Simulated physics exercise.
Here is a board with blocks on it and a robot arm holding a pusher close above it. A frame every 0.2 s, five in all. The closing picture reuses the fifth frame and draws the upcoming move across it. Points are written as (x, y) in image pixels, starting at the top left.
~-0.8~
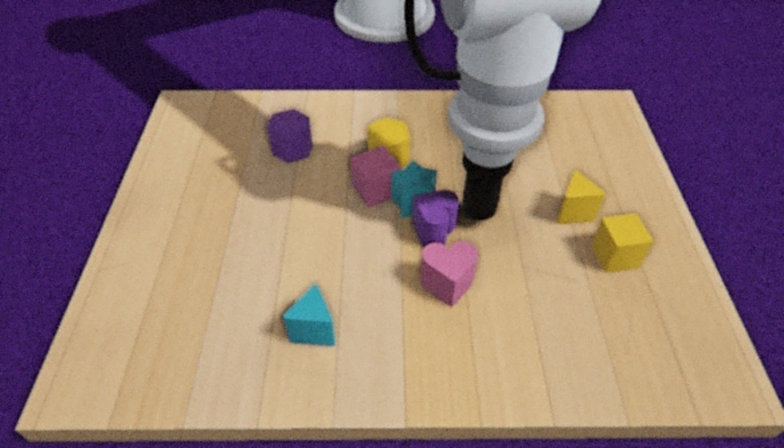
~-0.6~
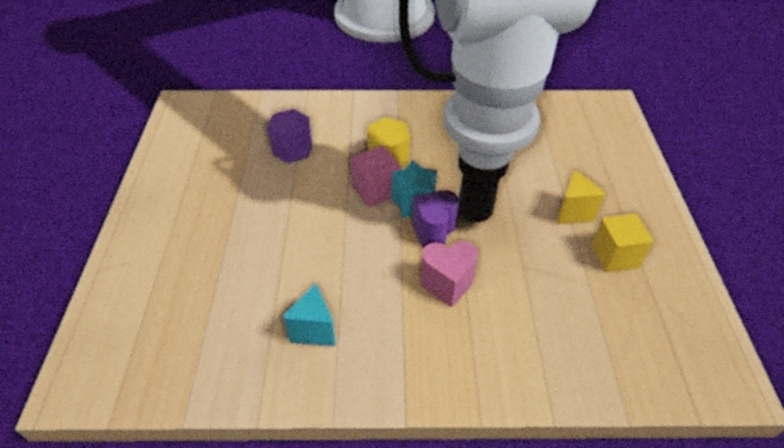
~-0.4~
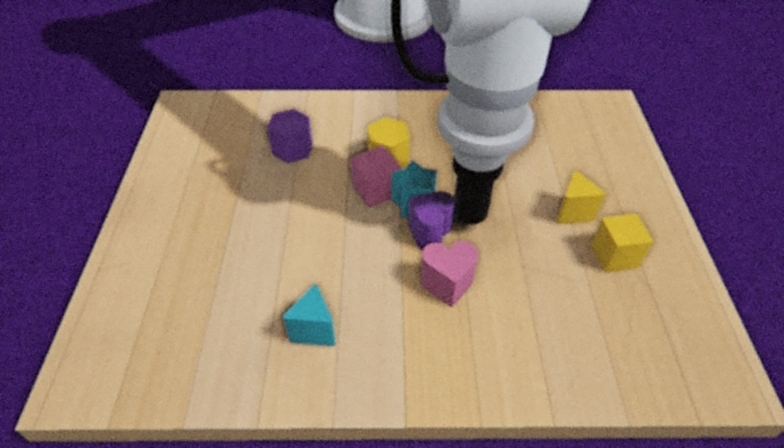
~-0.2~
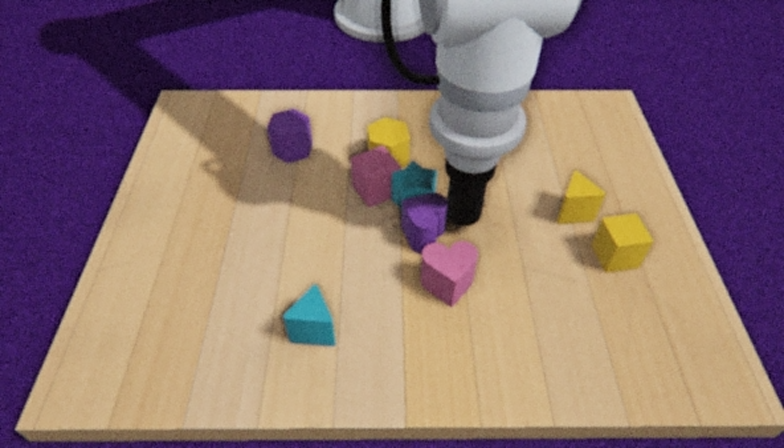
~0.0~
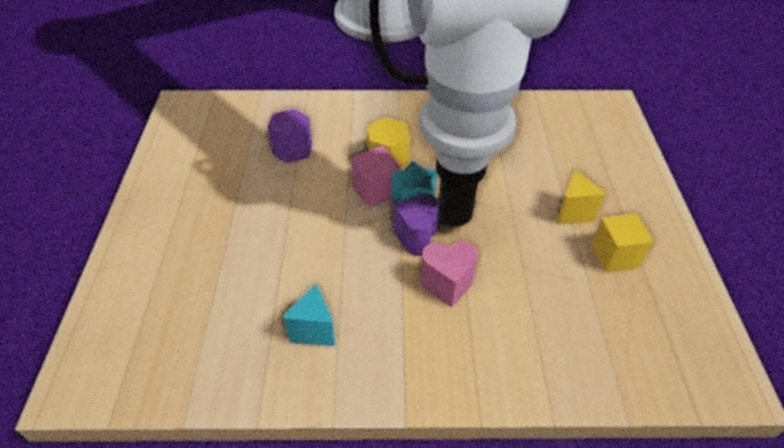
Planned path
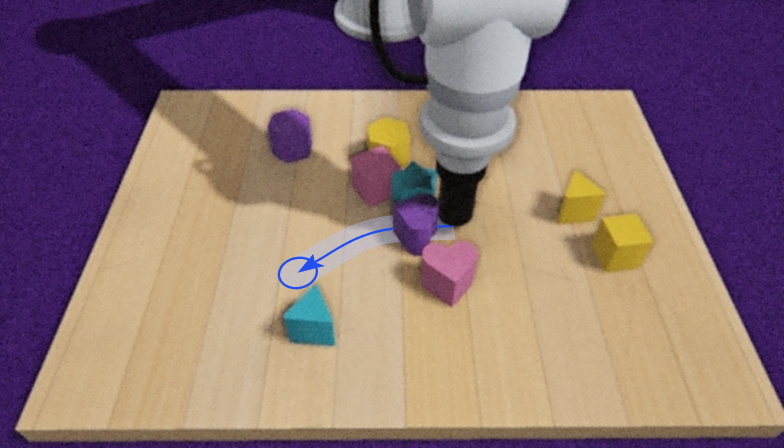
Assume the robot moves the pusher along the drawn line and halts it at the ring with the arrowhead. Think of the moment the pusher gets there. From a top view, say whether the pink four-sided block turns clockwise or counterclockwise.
It twists against the clock when seen from above.
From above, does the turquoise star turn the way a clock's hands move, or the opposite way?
Clockwise.
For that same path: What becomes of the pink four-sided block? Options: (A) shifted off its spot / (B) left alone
A - shifted off its spot.
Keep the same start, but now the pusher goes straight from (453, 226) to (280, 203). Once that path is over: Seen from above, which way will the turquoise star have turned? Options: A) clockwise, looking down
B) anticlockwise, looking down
The correct letter is A.
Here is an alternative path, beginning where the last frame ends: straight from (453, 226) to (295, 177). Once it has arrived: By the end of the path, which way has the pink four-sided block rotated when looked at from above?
The sense of turning is clockwise.
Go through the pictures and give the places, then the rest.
In the first picture, pusher tip (479, 209); block tops, turquoise triangle (310, 307); pink four-sided block (376, 162); turquoise star (416, 176); purple heart (437, 204).
In the second picture, pusher (475, 211); blocks unchanged.
In the third picture, pusher (470, 213); purple heart (432, 206).
In the fourth picture, pusher (463, 214); purple heart (425, 208).
In the fifth picture, pusher (455, 214); turquoise triangle (310, 307); pink four-sided block (376, 162); turquoise star (416, 176); purple heart (418, 209).
Path on the board, from (453, 226) by way of (398, 228) and (346, 244) to (298, 273).
What follows on the original path. One third of the way, pusher (397, 217); pink four-sided block (366, 154), turned 20° anticlockwise; turquoise star (395, 173), turned 60° clockwise; purple heart (378, 222), turned 75° anticlockwise.
Two thirds of the way, pusher (345, 232); pink four-sided block (366, 154), turned 20° anticlockwise; turquoise star (395, 173), turned 65° clockwise; purple heart (352, 243).
At the end, pusher (296, 261); turquoise triangle in place; pink four-sided block (366, 154), turned 20° anticlockwise; turquoise star (395, 173), turned 65° clockwise; purple heart (345, 250), turned 155° anticlockwise.
